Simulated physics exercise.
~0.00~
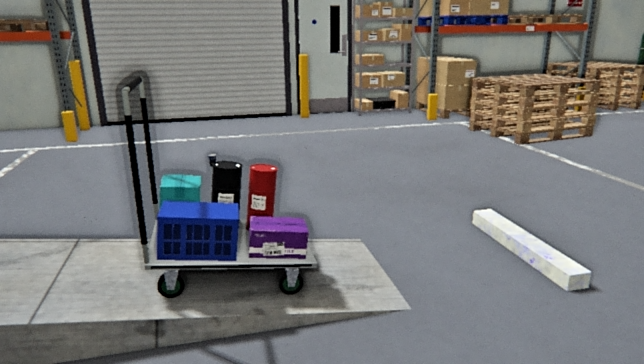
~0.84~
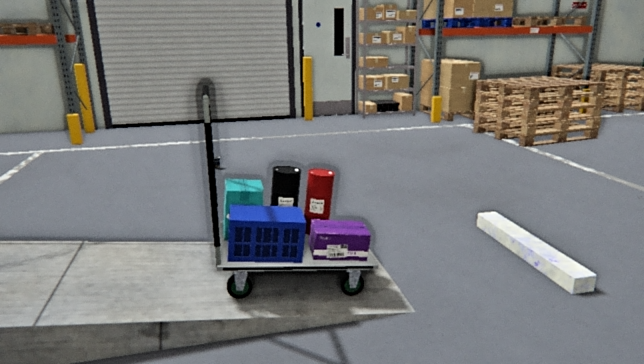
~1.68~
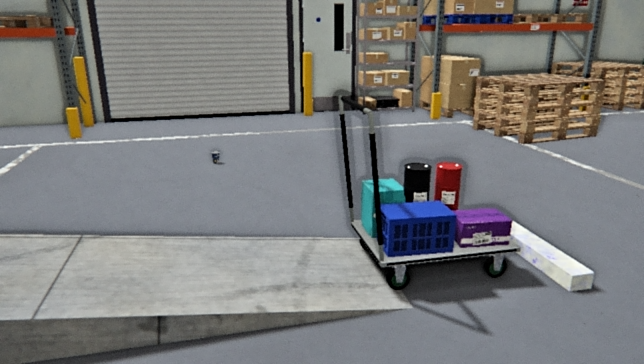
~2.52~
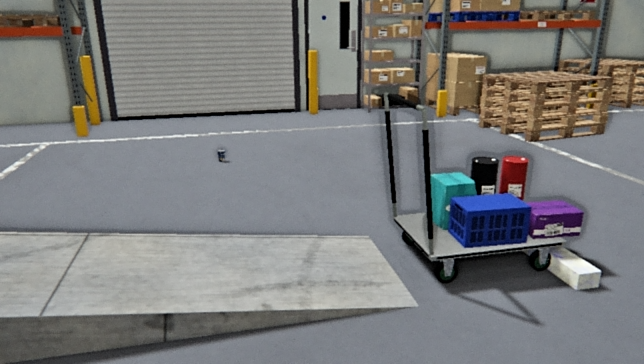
A loaded flat trolley rolls right down a ramp and reaches a white kerb, still carrying its load.
